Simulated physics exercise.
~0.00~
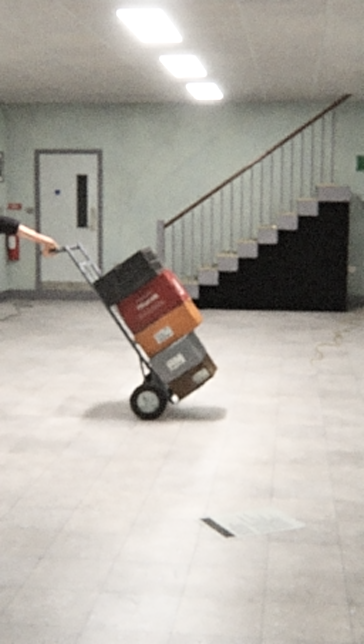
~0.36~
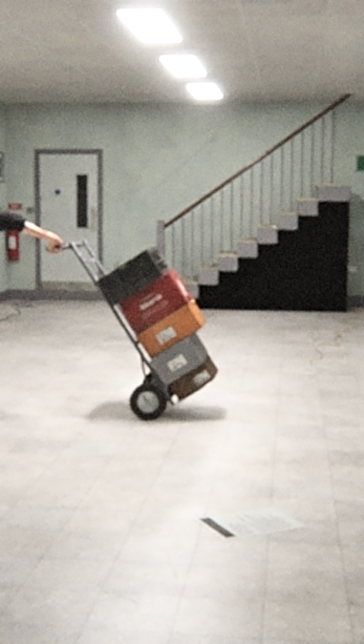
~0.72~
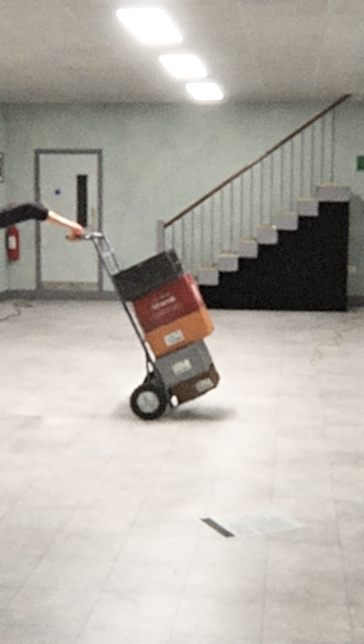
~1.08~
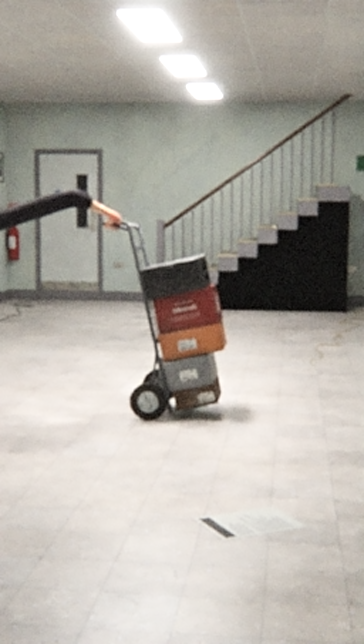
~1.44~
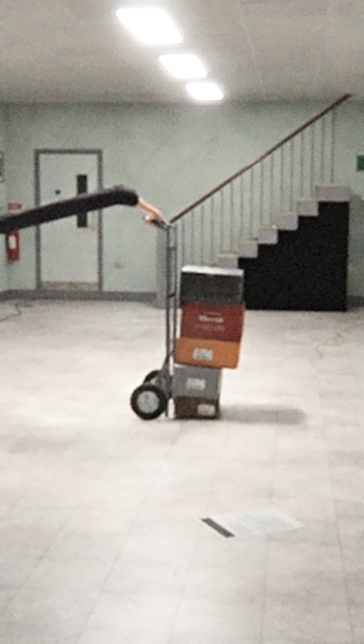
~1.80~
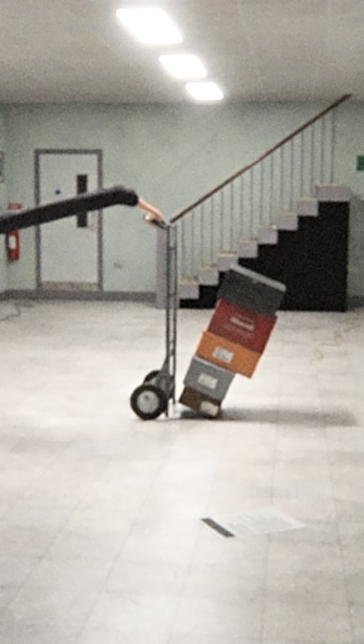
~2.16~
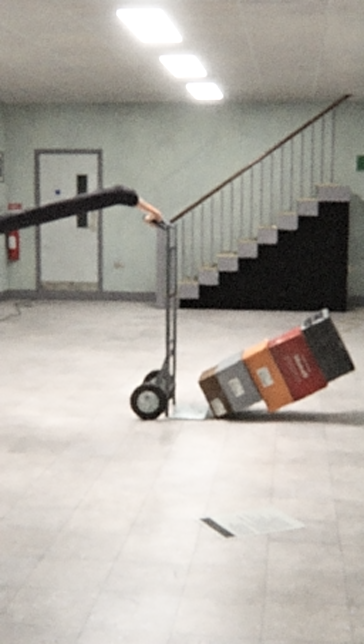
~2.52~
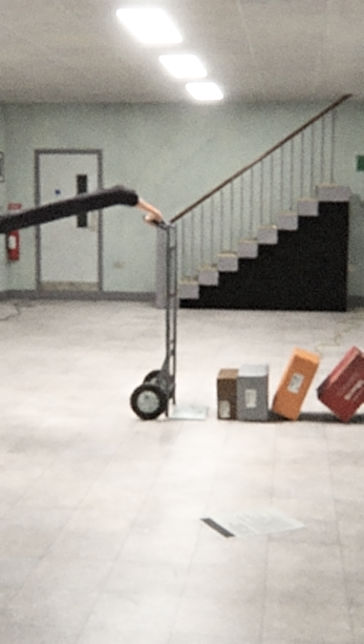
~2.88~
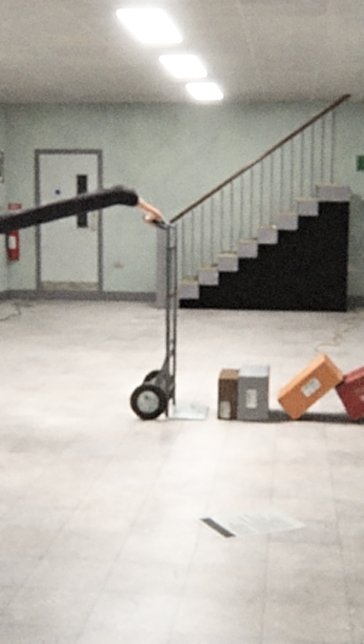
A hand truck stacked with five boxes, black on top, then red, orange, grey and brown, leans back toward the left in a pale room with a staircase, held by a hand at its handle. After a brief pause, the arm swings the truck upright, faster and faster, and stops it abruptly. The stack keeps going, tipping away to the right as one leaning column. It topples to the floor and breaks apart, the black box passing out of view. The orange box leans over toward the red one at the right edge, while the grey and brown boxes rest side by side near the upright, still-held truck.
